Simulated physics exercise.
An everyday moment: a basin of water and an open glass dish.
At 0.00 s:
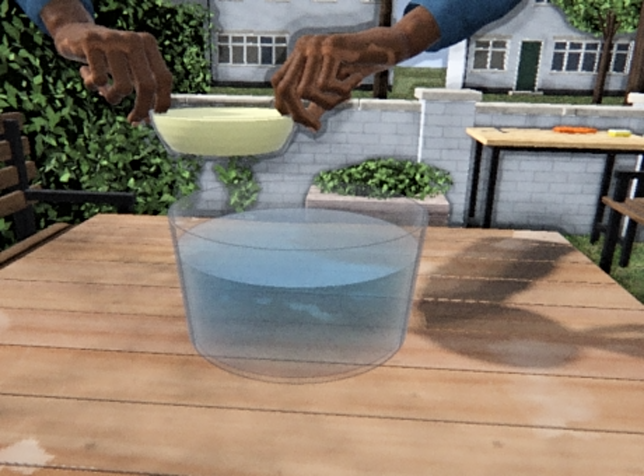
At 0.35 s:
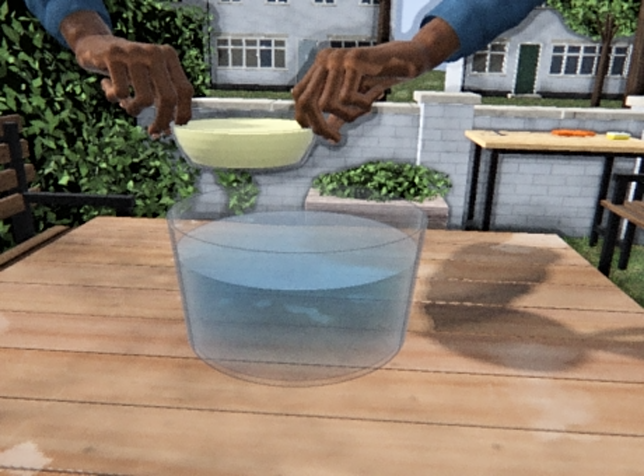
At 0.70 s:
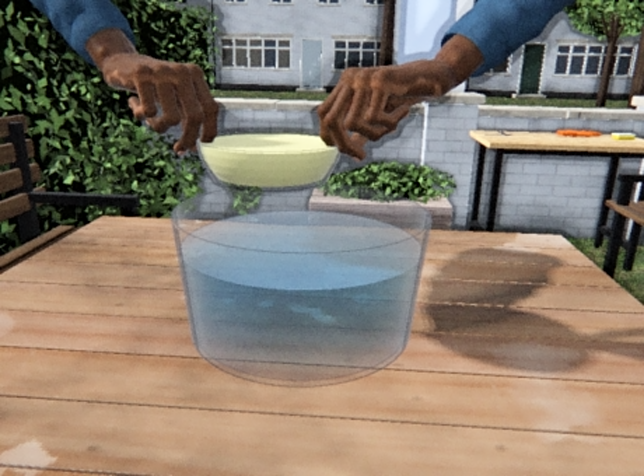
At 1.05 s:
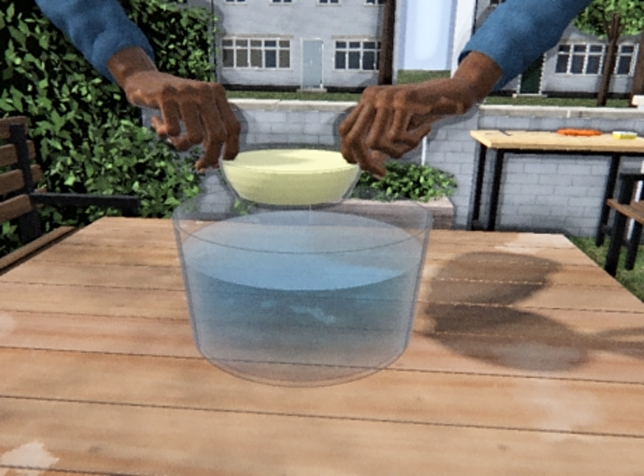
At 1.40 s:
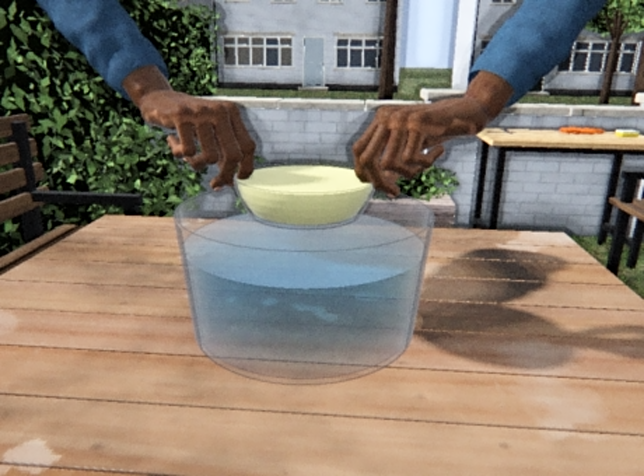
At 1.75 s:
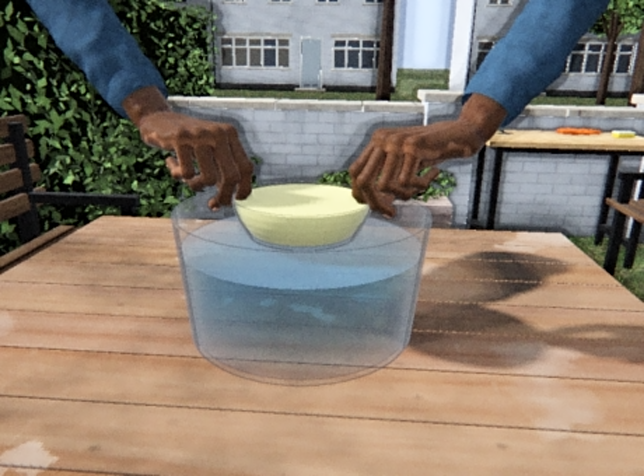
A shallow dish nearly full of something pale yellow, held by two hands, moved right and came down over a clear basin of water on a wooden table until it was just above the water.
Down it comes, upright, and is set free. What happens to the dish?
Once free, it sinks.
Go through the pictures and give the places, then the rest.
The first picture shows dish (226, 129) nearly full; above the basin.
The second picture shows dish nearly full, surface at (246, 126); coming down.
The third picture shows dish (271, 157) nearly full; lower.
The fourth picture shows dish nearly full, surface at (292, 161); lower still.
The fifth picture shows dish (305, 193) nearly full; close to the surface.
The sixth picture shows dish nearly full, surface at (303, 200); just over the surface.
After 2.2 s, the dish dips into the water.
After 2.8 s, water pours in over its rim.
After 5.0 s, the dish lies on the bottom.
